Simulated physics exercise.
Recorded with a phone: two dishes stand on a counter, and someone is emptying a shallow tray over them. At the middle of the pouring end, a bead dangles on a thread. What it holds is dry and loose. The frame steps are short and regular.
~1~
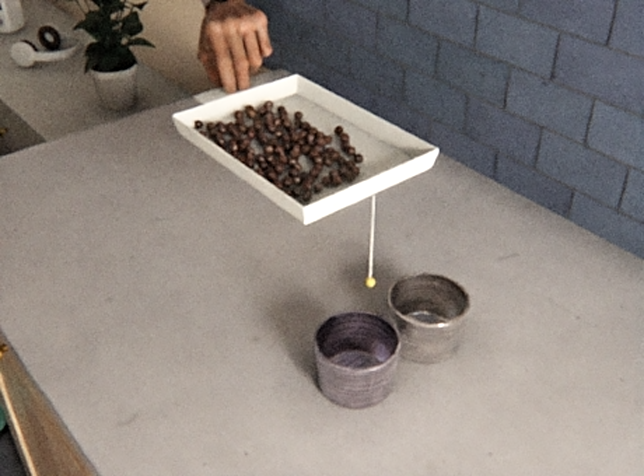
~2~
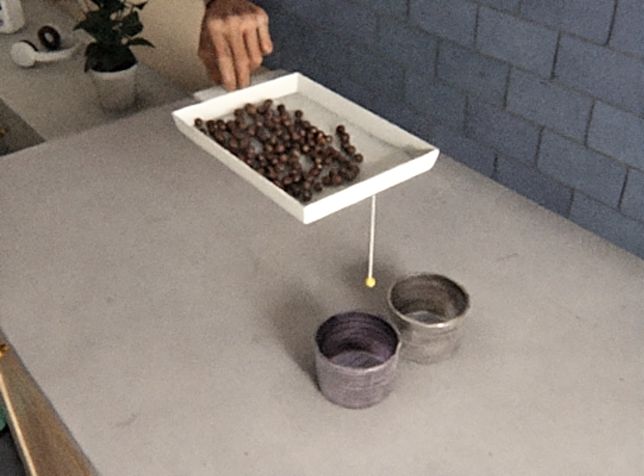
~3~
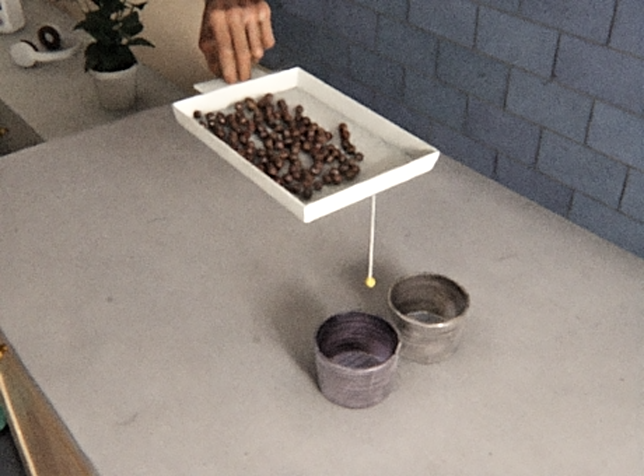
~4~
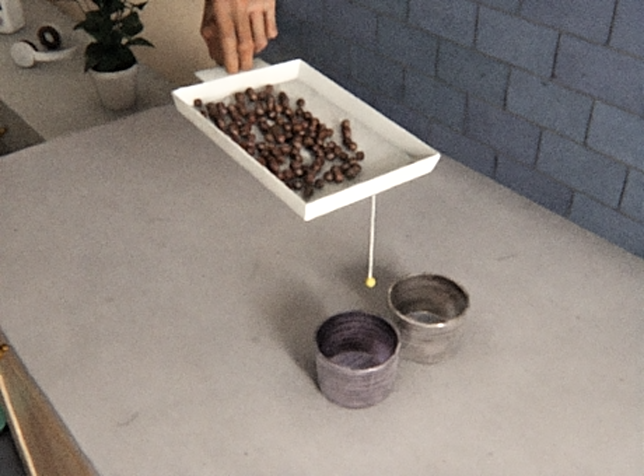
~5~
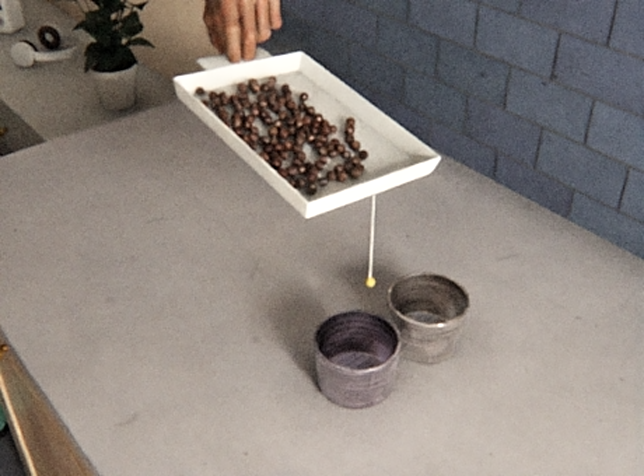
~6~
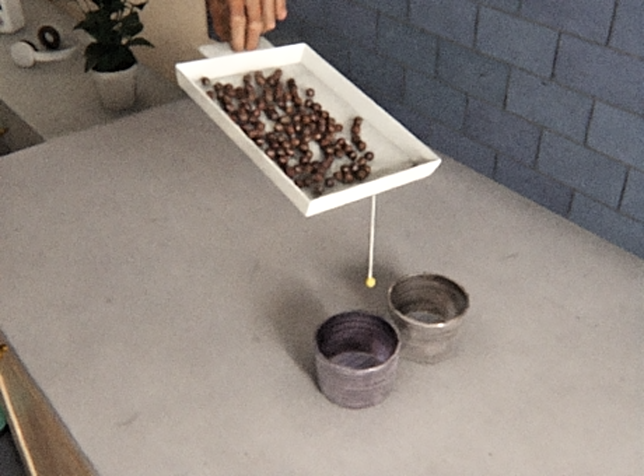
A grey counter beside a blue brick wall is seen from above at an angle, with a potted plant at the upper left. A hand grips a white tray of dark brown balls above a purplish dish and a greyer dish to its right, a yellow bead hanging from the tray's near edge. The hand gradually raises the tray's far end, and the balls shift slightly rightward, while the camera stays still.
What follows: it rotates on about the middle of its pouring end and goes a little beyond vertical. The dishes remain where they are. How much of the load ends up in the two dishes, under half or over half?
Under half.
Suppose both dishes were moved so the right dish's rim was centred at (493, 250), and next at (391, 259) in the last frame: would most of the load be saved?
Try 1: The greater share; try 2: A lesser share.
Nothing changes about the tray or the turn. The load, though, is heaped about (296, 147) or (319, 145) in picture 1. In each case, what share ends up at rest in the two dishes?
Estimate: 30 % first, 30 % second.
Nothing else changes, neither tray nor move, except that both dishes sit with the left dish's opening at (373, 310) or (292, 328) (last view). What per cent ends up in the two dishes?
Roughly 90 per cent, then roughly 0 per cent.
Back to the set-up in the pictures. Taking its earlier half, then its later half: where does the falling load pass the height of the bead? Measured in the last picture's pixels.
First close to (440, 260), next close to (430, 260).
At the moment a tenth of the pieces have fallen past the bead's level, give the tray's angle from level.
It is at around 75 degrees by then.
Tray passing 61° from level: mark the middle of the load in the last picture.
The centre of the load shows up near (395, 156) in the last view.
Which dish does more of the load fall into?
Fuller side: Right of the pair.
Just after the last frame, tray tipped steeply; almost all on the tray; just a few outside both; about a tenth in the air.
A moment on, tray tipped past a quarter turn; just a few on the tray; roughly a third in the right dish; roughly half outside both; about a tenth in the air.
Further on, tray tipped past a quarter turn; roughly a third in the right dish; roughly two thirds outside both.
When it is over, tray tipped past a quarter turn; not one in the left dish; roughly a third in the right dish; roughly two thirds outside both.
